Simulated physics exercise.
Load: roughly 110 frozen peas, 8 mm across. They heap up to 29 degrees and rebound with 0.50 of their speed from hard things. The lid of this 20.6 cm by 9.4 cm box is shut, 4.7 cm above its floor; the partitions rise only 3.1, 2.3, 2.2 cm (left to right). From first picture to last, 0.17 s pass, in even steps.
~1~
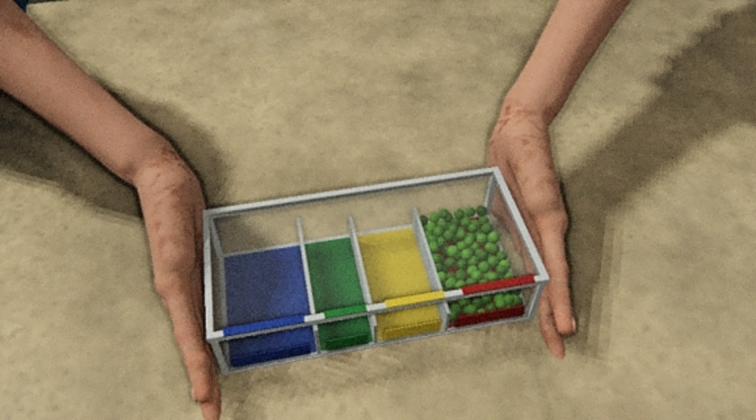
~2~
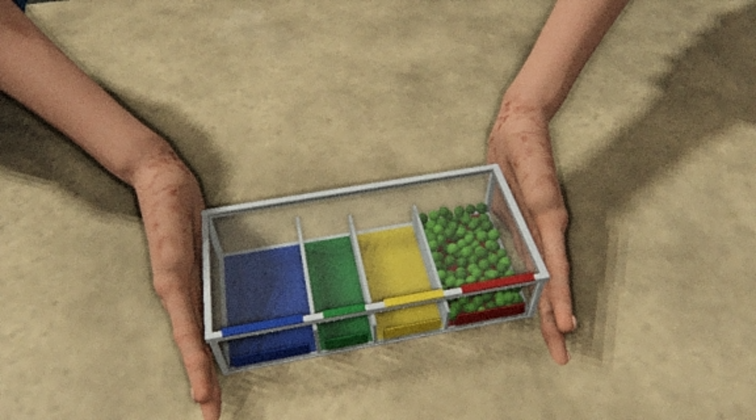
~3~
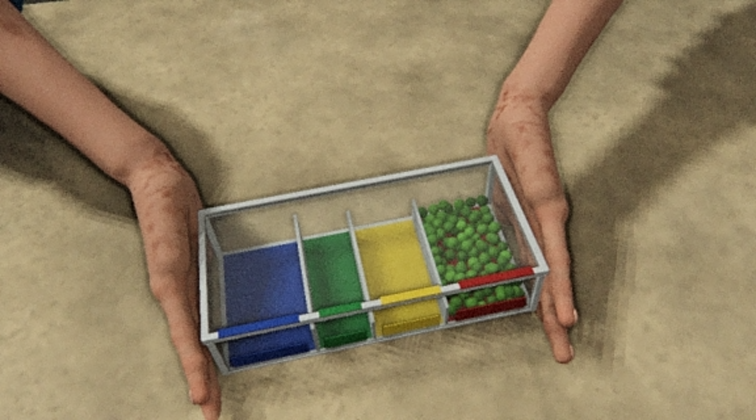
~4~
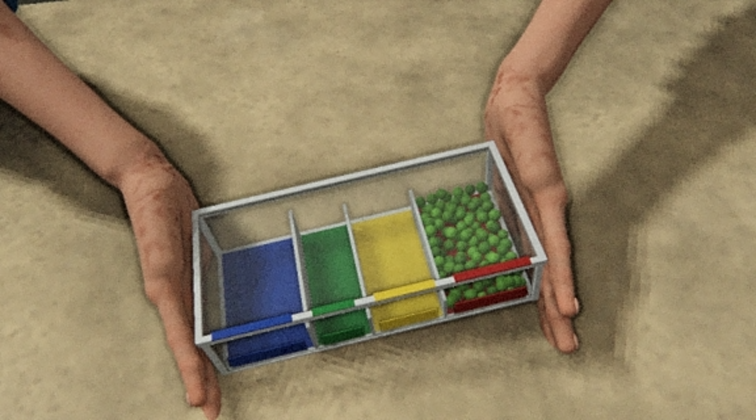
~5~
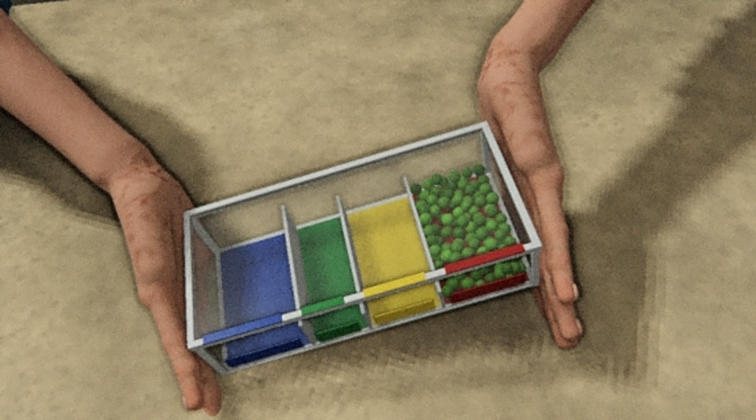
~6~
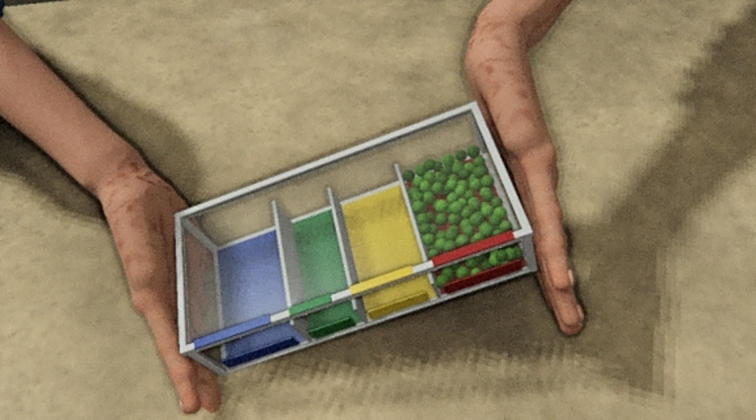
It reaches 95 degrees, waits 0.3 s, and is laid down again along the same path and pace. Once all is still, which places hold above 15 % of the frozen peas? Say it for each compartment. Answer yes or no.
Red no, blue yes, green yes, yellow no.
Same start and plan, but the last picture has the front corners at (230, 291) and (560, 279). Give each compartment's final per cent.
Red 100, blue 0, green 0, yellow 0.
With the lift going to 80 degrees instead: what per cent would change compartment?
About 80 per cent.
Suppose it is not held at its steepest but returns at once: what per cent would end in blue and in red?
Blue 60, red 5.
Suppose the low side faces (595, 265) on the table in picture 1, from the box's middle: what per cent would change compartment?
Some 0 per cent.
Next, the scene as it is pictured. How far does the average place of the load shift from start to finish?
Roughly 13.5 cm.
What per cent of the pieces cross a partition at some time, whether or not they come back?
Roughly 100 per cent.
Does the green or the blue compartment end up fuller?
The blue one has more.
Then, 0.67 s after the last picture, tilt 95 degrees; red 10 %, blue 50 %, green 30 %, yellow 10 %.
Then, 1.11 s after the last picture, tilt 53 degrees; blue 65 %, green 30 %.
Then, 1.63 s after the last picture, tilt 0 degrees; blue 70 %, green 30 %.
In the end, red 0 %, blue 70 %, green 30 %, yellow 0 %.
